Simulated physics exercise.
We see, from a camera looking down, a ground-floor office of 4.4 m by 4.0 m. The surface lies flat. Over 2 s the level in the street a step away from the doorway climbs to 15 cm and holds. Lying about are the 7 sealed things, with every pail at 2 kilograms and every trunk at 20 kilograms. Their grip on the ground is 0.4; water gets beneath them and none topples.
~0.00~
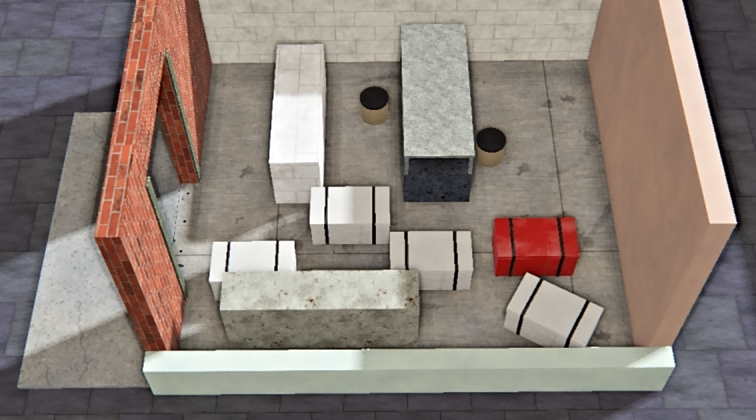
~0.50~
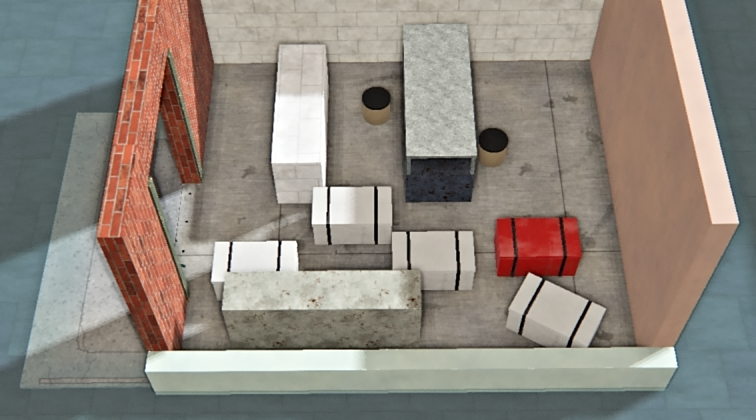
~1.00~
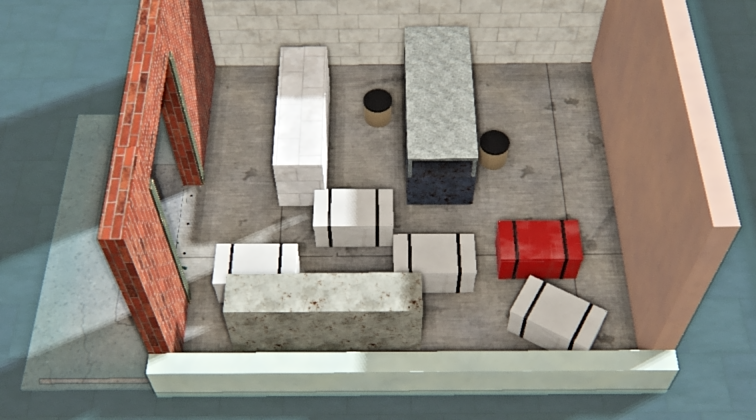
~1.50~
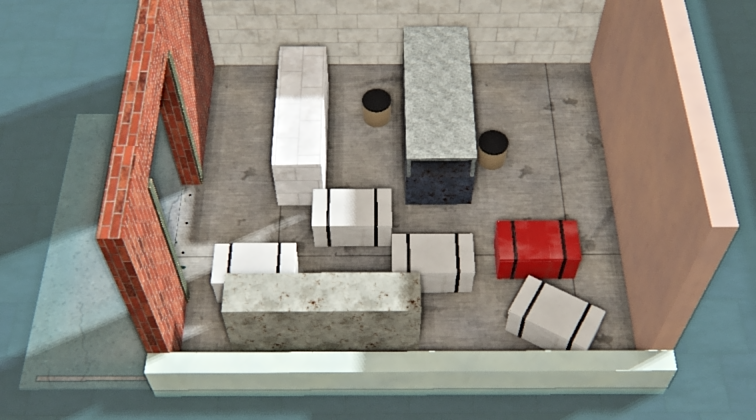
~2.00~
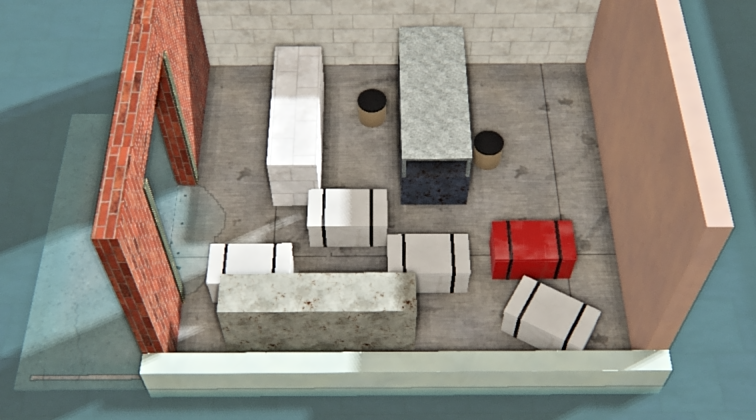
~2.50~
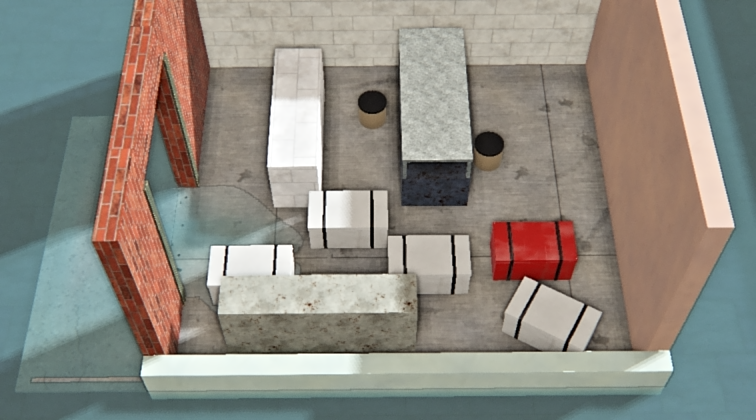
A walled room holding white and grey blocks, strapped trunks and one red trunk stayed still while bluish water covered the ground outside, then crept in through the left doorway across the nearby floor.
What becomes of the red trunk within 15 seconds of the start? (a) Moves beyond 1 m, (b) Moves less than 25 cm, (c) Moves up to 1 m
The answer is a.
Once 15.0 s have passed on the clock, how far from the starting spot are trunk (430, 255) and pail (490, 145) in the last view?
Respectively 80 and 120 centimetres.
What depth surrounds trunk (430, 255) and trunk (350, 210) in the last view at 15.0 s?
I'd put it at 9 cm and 12 cm respectively.
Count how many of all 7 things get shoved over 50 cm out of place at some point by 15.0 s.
The answer here is 7.
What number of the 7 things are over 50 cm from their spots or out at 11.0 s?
The number comes to 7.
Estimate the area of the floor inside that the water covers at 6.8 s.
Around 11.5 m2 of it.
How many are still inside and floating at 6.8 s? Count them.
3.
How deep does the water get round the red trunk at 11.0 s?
7 cm or so.
After 3.5 s the red trunk is near (535, 241), 0.0 m from its start, aground; 0 afloat.
After 6.8 s the red trunk is near (550, 240), 0.2 m from its start, aground; 3 afloat.
After 11.0 s the red trunk is near (579, 146), 1.3 m from its start, afloat; 6 afloat.
After 15.0 s the red trunk is near (562, 66), 2.3 m from its start, afloat; 7 afloat.
